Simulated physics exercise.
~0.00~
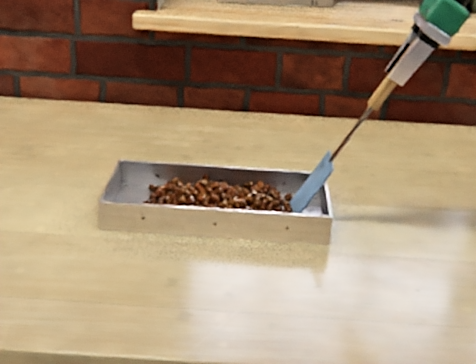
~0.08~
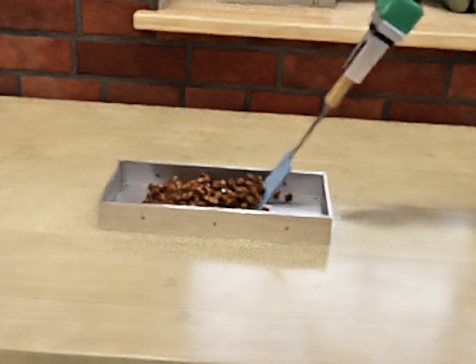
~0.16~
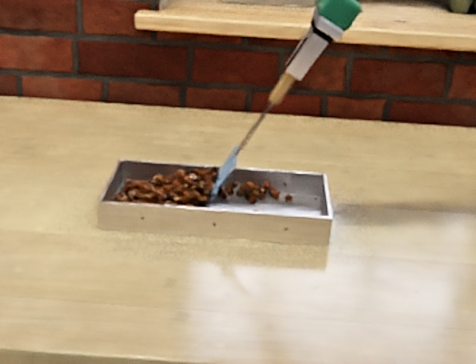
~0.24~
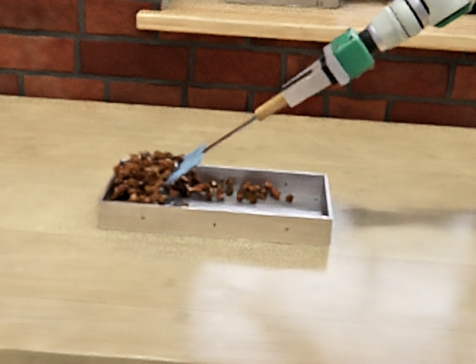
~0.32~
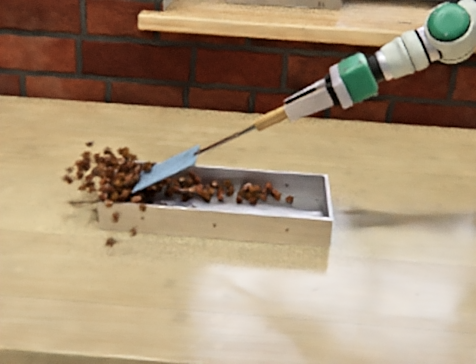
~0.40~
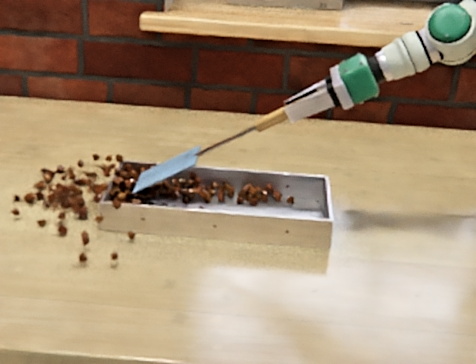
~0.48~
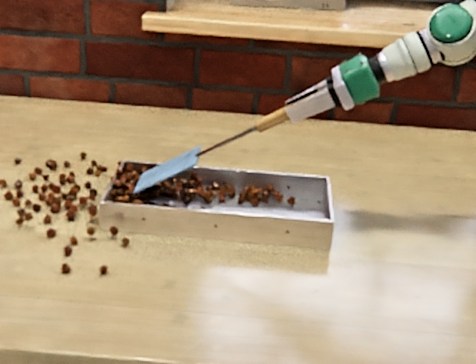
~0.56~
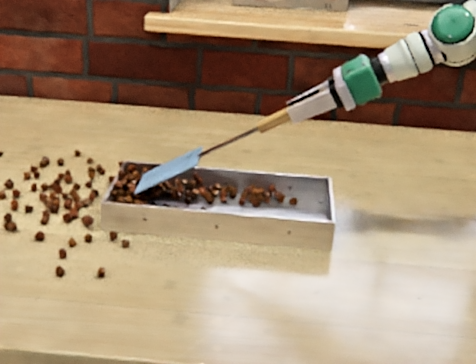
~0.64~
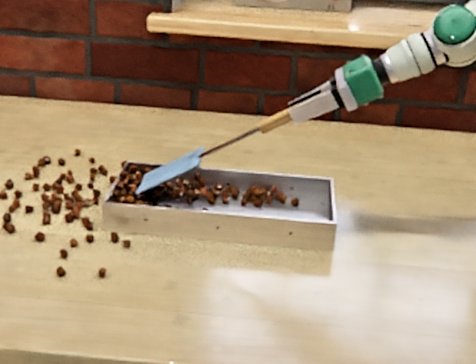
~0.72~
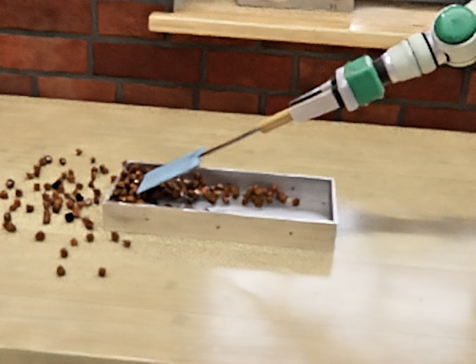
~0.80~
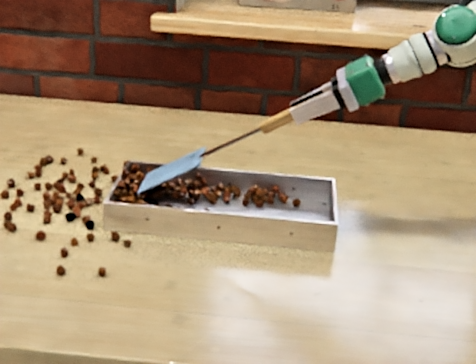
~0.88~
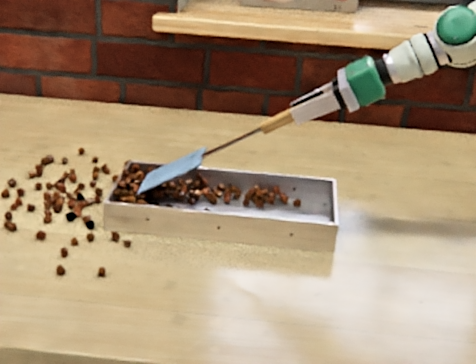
A robot arm's paddle sweeps brown pellets left along a tray, scattering some onto the table.
